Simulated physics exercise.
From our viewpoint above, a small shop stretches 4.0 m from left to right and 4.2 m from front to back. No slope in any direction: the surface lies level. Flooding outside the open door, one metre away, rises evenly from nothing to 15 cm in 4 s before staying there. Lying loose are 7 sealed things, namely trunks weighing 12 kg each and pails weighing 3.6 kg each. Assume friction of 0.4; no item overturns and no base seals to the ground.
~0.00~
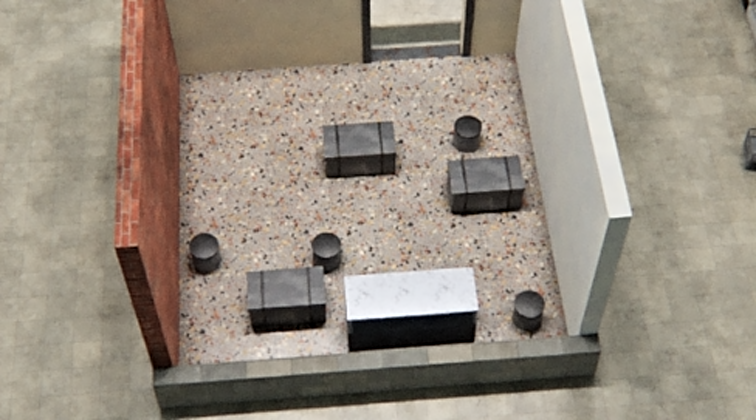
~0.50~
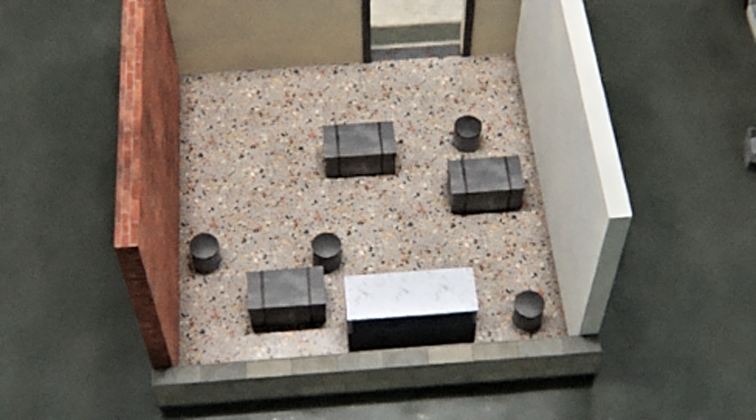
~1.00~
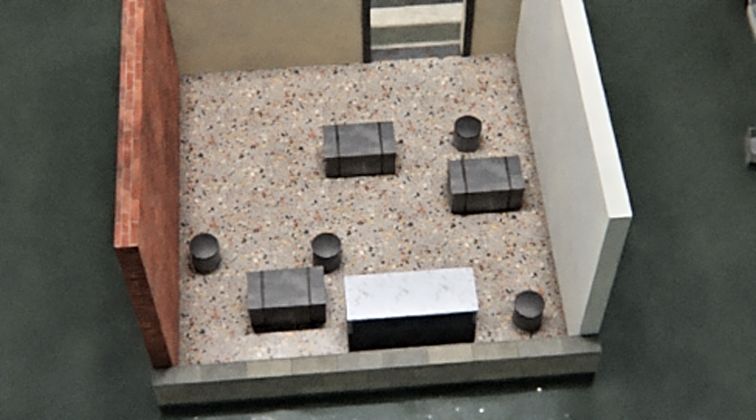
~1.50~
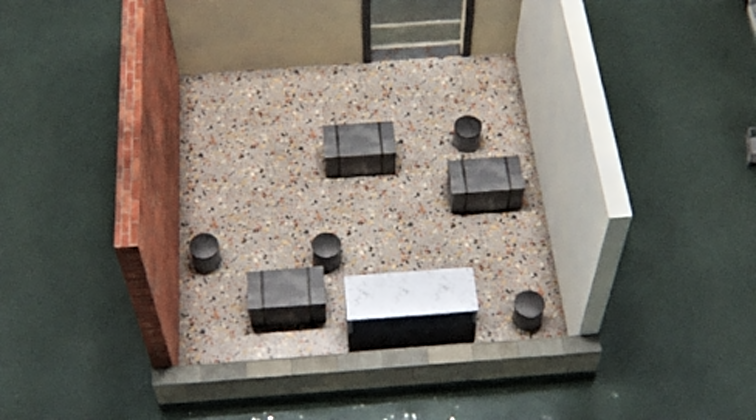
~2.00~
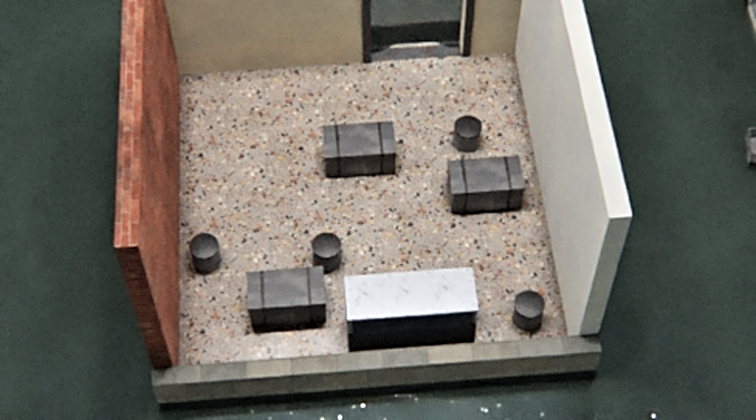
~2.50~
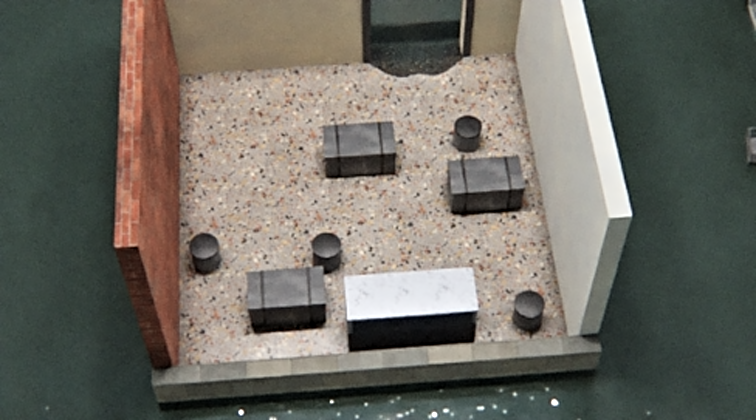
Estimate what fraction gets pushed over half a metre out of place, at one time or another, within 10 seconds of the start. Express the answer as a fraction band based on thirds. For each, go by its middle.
The band is one third to two thirds.
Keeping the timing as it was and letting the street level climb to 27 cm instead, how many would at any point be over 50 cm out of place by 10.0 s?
That would make 5 of them.
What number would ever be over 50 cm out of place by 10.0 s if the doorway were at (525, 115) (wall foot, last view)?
Then it comes to 3 of them.
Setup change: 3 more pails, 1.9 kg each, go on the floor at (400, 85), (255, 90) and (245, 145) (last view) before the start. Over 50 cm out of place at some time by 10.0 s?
First one crosses the line, second one stays inside the line, third one stays inside the line.
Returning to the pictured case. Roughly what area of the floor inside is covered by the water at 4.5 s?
About 4.0 m2.
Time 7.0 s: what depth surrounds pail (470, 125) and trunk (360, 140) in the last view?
Around 5 cm and 2 cm.
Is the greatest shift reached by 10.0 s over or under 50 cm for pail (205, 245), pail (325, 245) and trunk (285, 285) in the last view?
In turn: Below the mark, above the mark, below the mark.
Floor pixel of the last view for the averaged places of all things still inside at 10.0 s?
Around (374, 292).
After 3.5 s 0 of 7 are over 50 cm from their spots; 0 afloat.
After 4.5 s 0 of 7 are over 50 cm from their spots; 0 afloat.
After 7.0 s 3 of 7 are over 50 cm from their spots; 2 afloat.
After 10.0 s 4 of 7 are over 50 cm from their spots, and 4 have been at some point; 4 afloat.
